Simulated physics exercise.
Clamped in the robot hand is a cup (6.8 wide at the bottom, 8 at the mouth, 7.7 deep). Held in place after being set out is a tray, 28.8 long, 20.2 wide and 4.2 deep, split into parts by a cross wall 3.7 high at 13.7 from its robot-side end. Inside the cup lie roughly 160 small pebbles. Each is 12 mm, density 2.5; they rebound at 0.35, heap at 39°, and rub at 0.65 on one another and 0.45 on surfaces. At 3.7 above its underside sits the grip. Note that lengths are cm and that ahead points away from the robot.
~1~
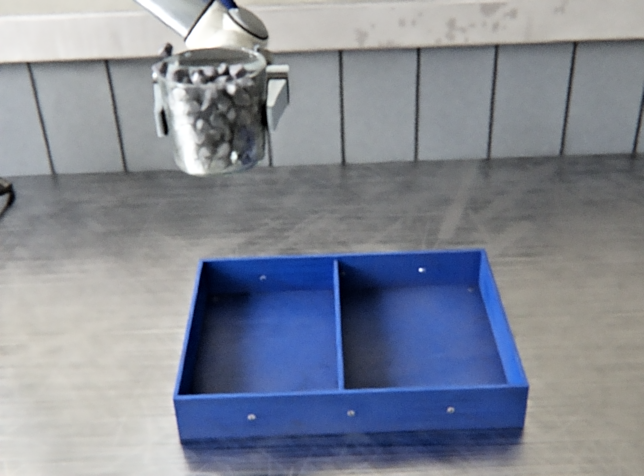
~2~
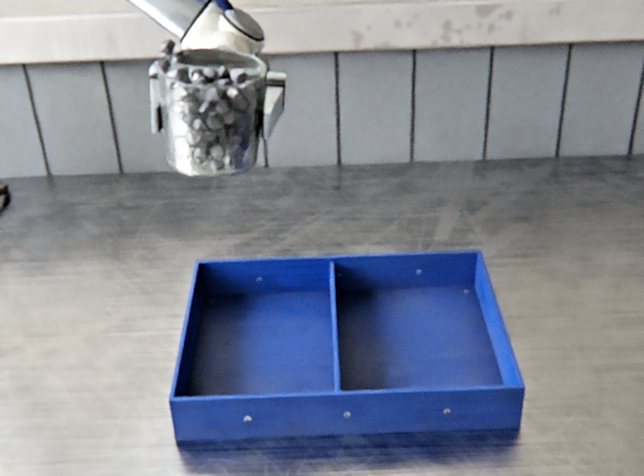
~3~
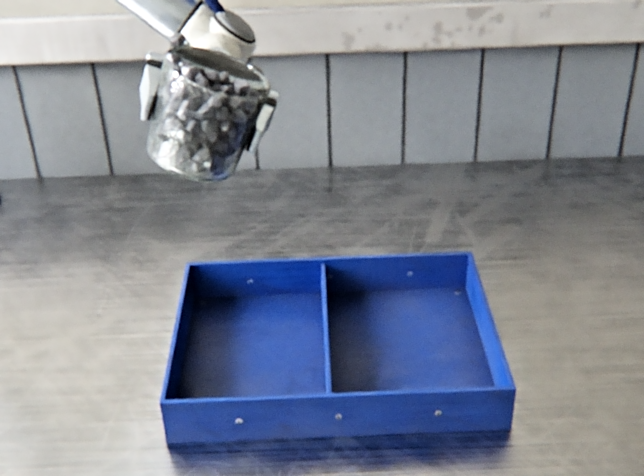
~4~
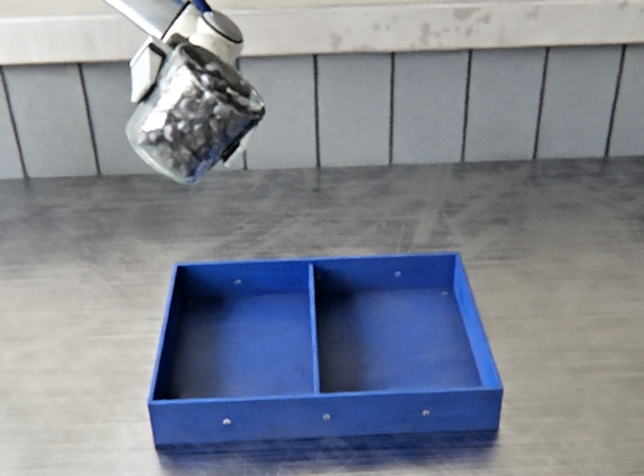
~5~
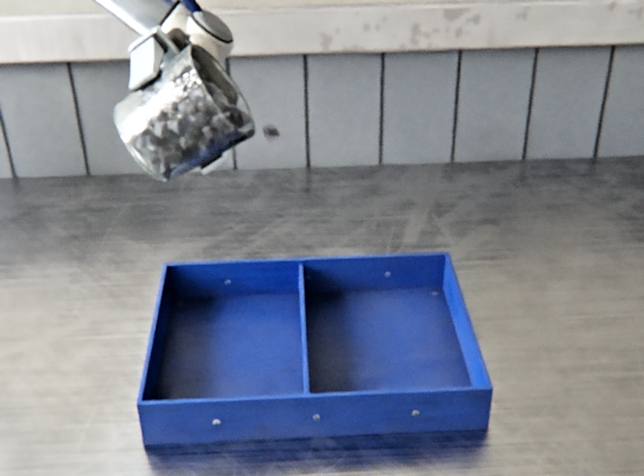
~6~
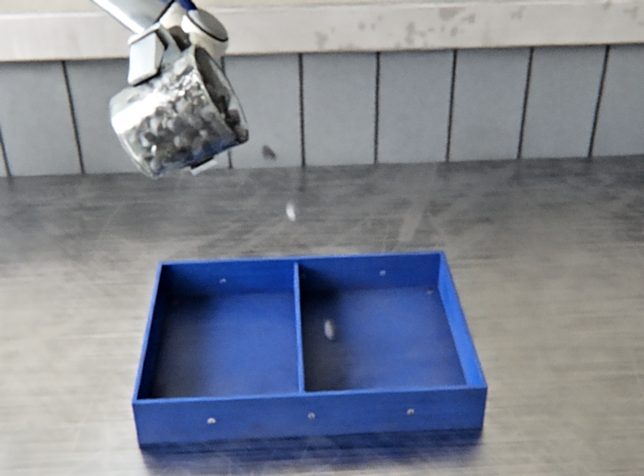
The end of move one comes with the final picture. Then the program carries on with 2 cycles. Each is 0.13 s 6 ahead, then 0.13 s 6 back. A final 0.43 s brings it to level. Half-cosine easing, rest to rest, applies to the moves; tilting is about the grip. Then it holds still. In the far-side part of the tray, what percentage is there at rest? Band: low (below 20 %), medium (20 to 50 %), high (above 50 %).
Medium.
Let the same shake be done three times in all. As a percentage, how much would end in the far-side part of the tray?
45 per cent or so.
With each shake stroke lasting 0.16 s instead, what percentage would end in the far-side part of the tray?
Roughly 20 in a hundred.
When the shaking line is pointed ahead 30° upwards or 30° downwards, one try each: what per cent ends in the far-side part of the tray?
65 and 20 %.
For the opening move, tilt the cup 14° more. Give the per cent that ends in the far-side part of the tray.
Roughly 65 percent.
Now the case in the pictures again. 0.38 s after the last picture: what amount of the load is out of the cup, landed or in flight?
Share gone: Around 30 %.
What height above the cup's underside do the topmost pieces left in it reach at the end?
7.0 cm.
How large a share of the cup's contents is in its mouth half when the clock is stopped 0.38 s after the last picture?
Some 45 percent is in that half.
Then, 0.38 s later, tilted 63° forward, highest piece 27 above the table; 111 in the cup, 39 in the far-side part, 9 in the robot-side part, 5 in flight or on a rim.
Then, 0.76 s later, tilted 26° forward, highest piece 28 above the table; 79 in the cup, 61 in the far-side part, 24 in the robot-side part.
Then, 1.15 s later, level, highest piece 28 above the table; 79 in the cup, 61 in the far-side part, 24 in the robot-side part.
Then, 2.20 s later, level, highest piece 28 above the table; 79 in the cup, 61 in the far-side part, 24 in the robot-side part.
At rest, 79 in the cup, 61 in the far-side part, 24 in the robot-side part. That is 37 % in the far-side part of the tray.
